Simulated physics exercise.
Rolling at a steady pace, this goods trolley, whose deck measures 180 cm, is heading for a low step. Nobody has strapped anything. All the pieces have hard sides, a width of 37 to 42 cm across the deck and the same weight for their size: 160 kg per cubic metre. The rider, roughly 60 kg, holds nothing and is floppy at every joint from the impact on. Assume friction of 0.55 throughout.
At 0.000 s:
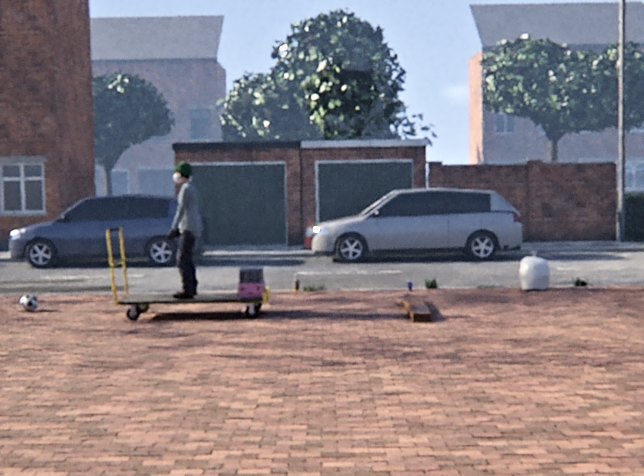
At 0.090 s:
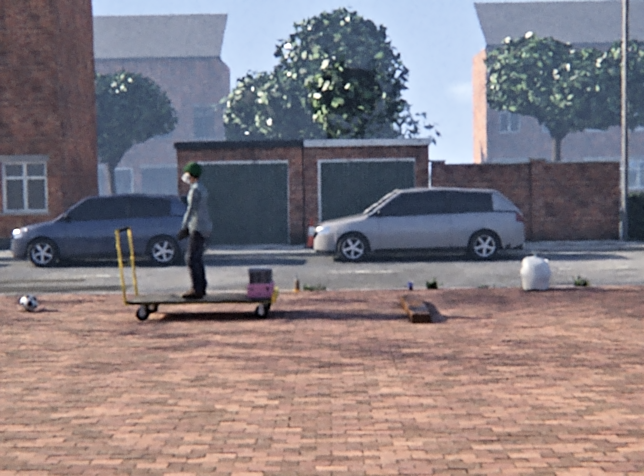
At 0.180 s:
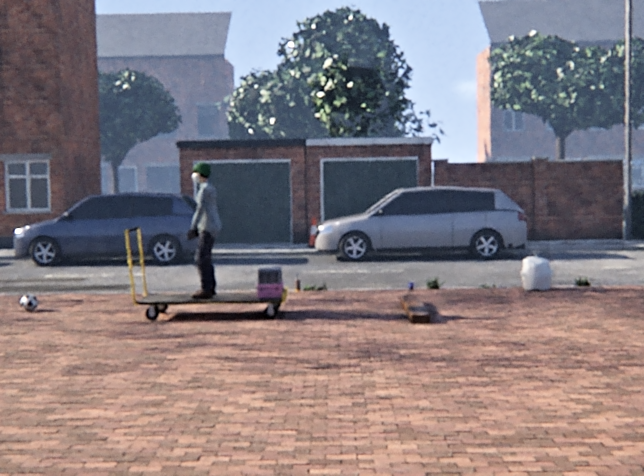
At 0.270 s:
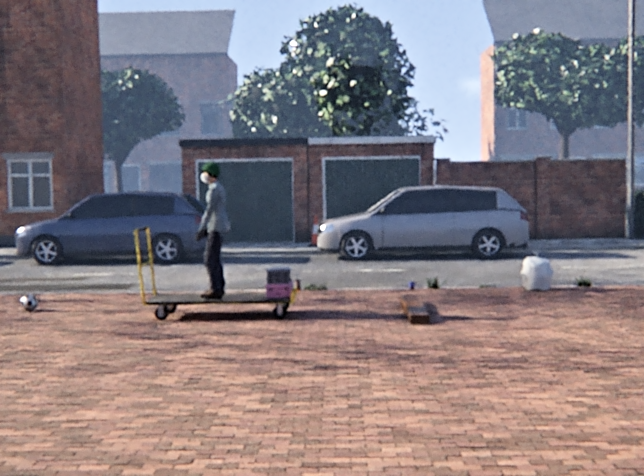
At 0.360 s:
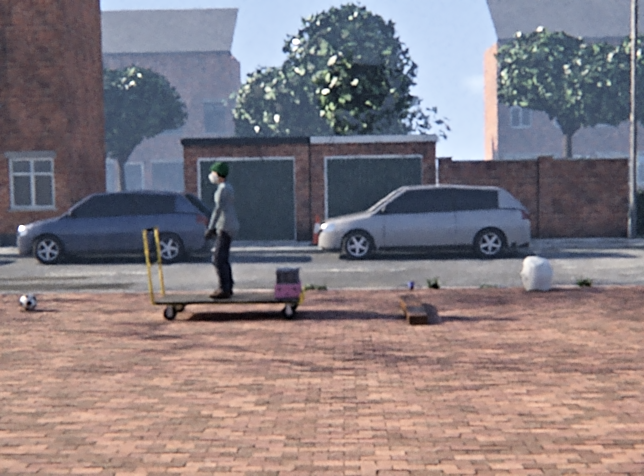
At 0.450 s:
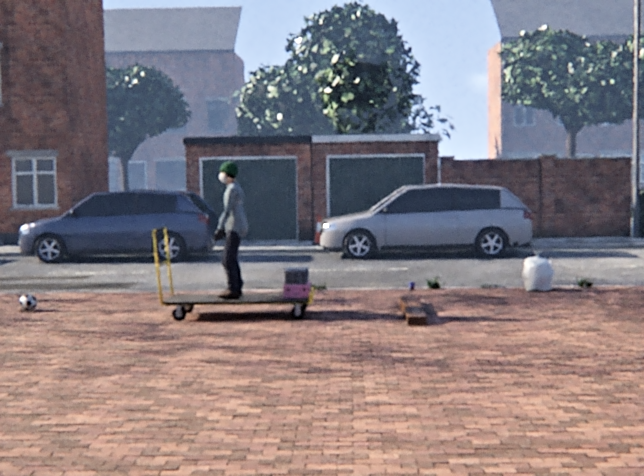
Brick-paved yard beside a street with parked cars, a person in a green hat standing on a trolley rolling slowly right.
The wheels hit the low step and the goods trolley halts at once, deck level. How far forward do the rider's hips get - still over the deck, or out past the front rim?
They are still over the deck.
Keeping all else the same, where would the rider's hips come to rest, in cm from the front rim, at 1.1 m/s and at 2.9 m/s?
Behind by 50 cm the first time, past by 60 cm the second.
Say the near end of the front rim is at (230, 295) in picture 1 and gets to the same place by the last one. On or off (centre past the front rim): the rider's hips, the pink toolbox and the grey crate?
If so, the hips would be past the rim, the pink one still in place and the grey one past the rim.
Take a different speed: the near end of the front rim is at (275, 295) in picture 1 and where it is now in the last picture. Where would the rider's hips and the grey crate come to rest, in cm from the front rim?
Hips 50 behind, grey 10 behind.
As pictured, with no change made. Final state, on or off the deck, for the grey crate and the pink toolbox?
End result - grey: Goes over; pink: Stays.
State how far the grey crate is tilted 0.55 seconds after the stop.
I'd put the tilt at close to 100°.
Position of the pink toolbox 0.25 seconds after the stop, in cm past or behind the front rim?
Behind the rim by about 20 cm.
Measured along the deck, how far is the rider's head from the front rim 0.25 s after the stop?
About 70 cm behind the front rim.
The wheels strike at 1.34 s.
After 1.59 s the rider's hips are 55 cm behind the rim, near (366, 242) in the last picture's view.
After 1.89 s the rider's hips are 24 cm behind the rim, near (391, 273) in the last picture's view.
After 2.34 s the rider's hips are 10 cm behind the rim, near (402, 273) in the last picture's view.
Final state at 3.5 s, past the rim, grey crate; behind it, pink toolbox and the rider's hips.
